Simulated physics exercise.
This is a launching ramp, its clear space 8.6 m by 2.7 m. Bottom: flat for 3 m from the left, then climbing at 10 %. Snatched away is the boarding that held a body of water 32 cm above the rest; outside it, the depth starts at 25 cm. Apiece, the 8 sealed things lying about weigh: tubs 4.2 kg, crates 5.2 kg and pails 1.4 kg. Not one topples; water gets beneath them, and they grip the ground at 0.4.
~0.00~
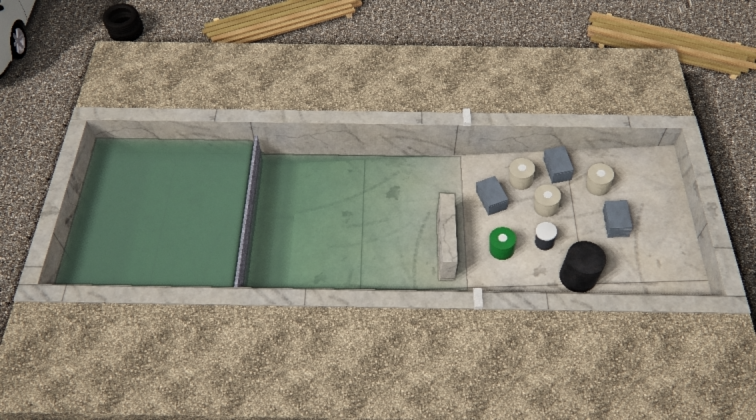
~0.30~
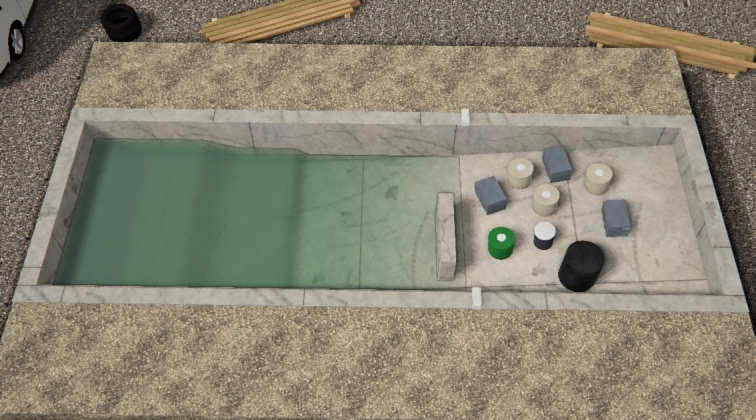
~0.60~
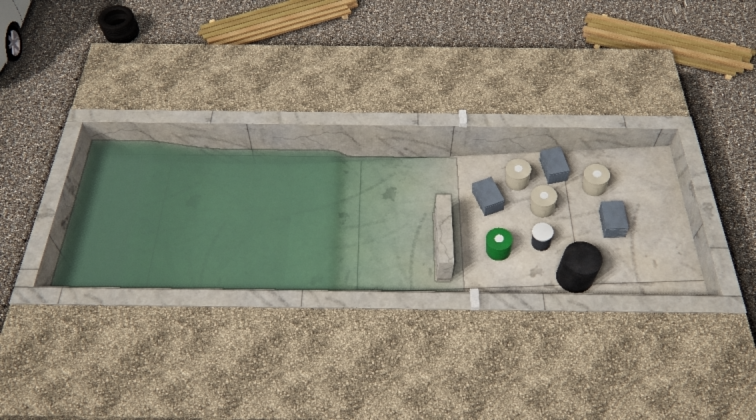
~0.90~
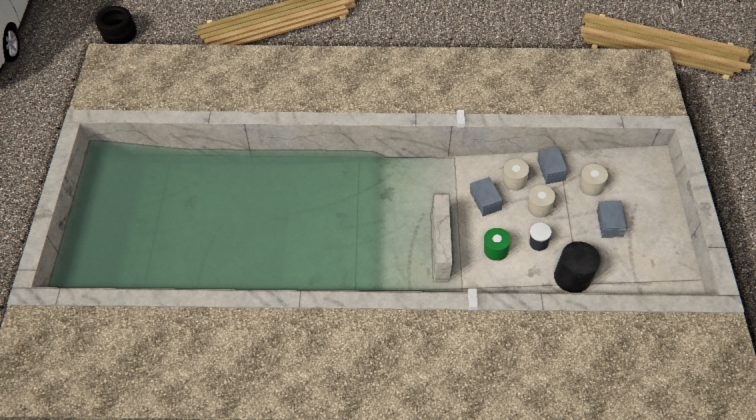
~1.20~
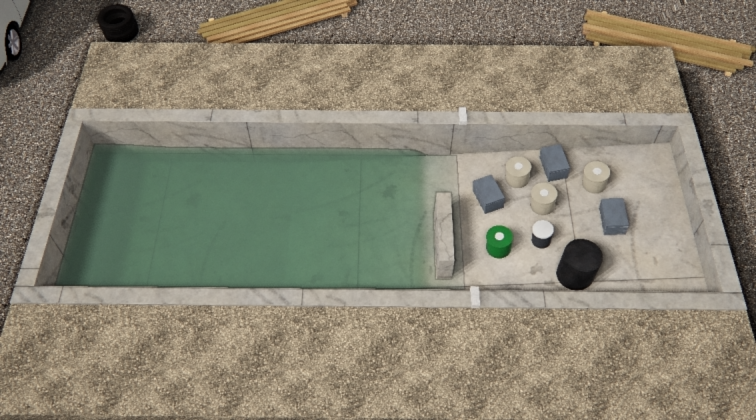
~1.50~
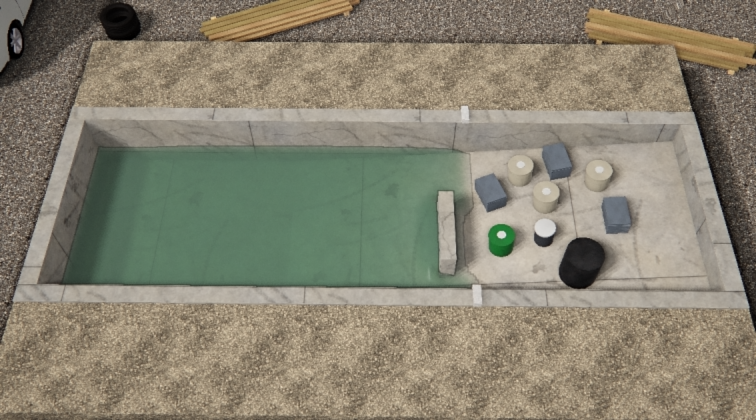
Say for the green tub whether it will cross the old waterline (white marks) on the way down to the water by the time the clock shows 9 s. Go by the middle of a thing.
Makes it.
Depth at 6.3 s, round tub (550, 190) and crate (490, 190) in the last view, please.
About 9 and 8 cm.
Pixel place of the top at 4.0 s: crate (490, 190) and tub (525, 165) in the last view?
First one near (585, 226), second near (613, 193).
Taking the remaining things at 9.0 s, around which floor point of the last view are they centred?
That lands at roughly (478, 217).
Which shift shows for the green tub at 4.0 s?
50 cm, give or take.
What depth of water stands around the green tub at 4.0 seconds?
I'd say around 13 cm.
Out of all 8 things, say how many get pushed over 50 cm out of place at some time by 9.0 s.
8.
After 2.1 s the green tub is near (504, 235), 0.0 m from its start, aground; 0 of 8 are over the mark; 0 afloat.
After 4.0 s the green tub is near (468, 222), 0.5 m from its start, afloat; 1 of 8 are over the mark; 7 afloat.
After 6.3 s the green tub is near (418, 155), 1.8 m from its start, afloat; 1 of 8 are over the mark; 7 afloat.
After 9.0 s the green tub is near (289, 156), 3.3 m from its start, afloat; 3 of 8 are over the mark; 6 afloat.
